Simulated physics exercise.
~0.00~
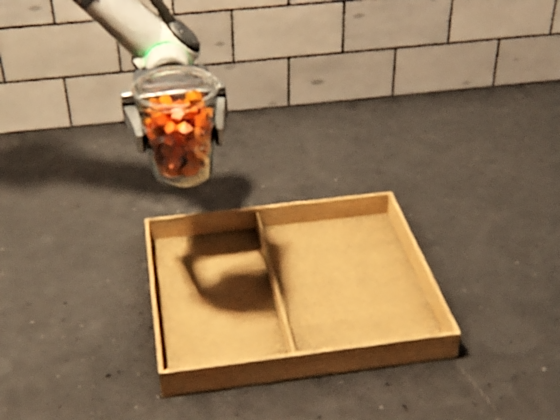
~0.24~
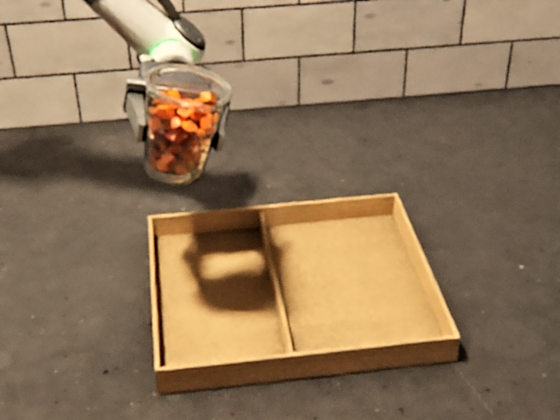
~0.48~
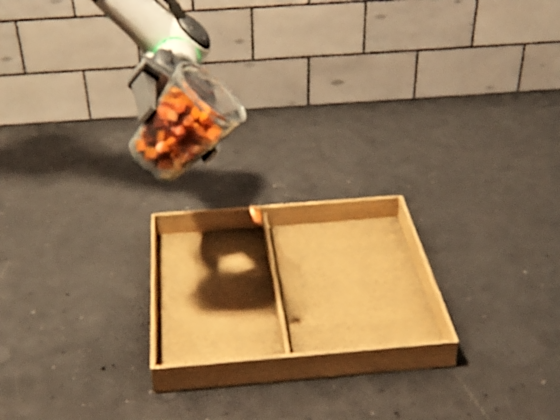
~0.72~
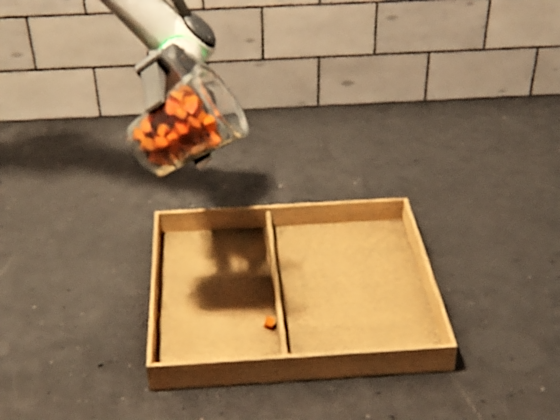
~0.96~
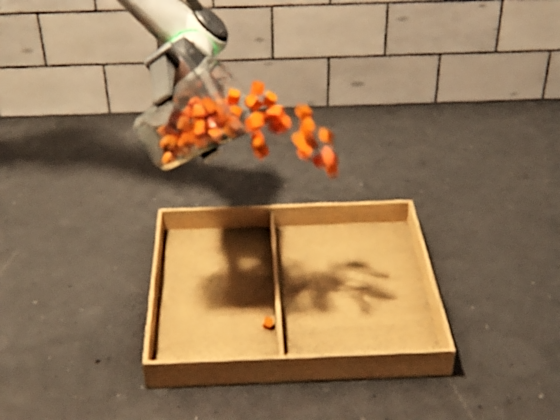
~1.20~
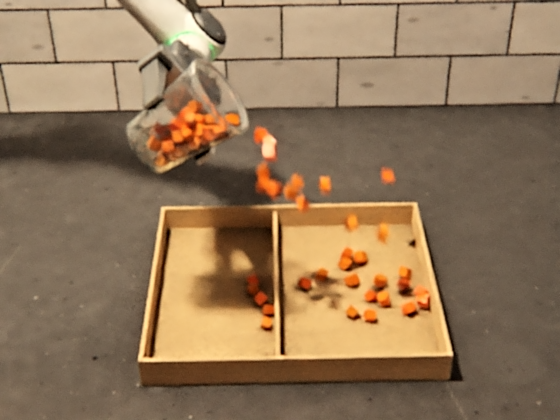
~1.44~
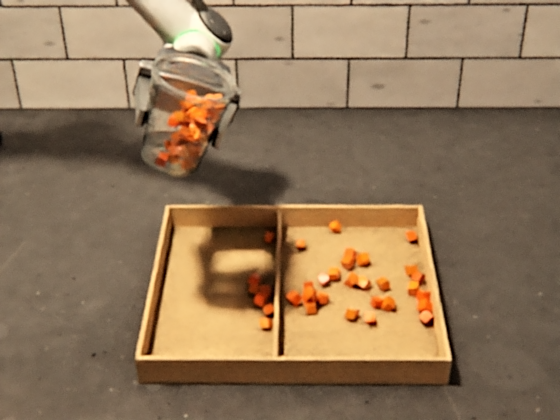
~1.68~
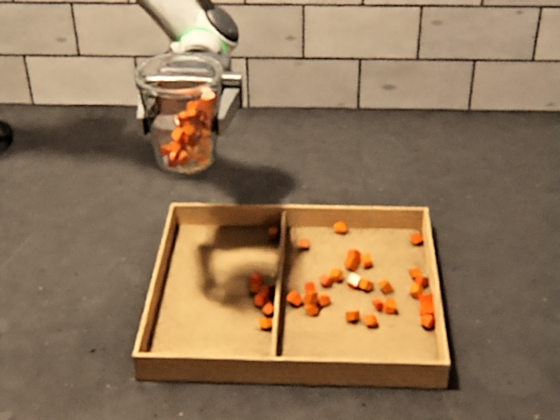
At first, a robot gripper holds a clear tumbler of orange vegetable dice upright above a wooden tray split in two by a cross wall. The gripper begins to tip the tumbler to the right, and a single piece drops into the left part beside the wall. As it leans further, a stream of dice spills out through the air, scattering mostly across the right part, with a few landing on the left. The gripper then swings the tumbler back upright. It ends held above the tray with a good share of the dice still inside.
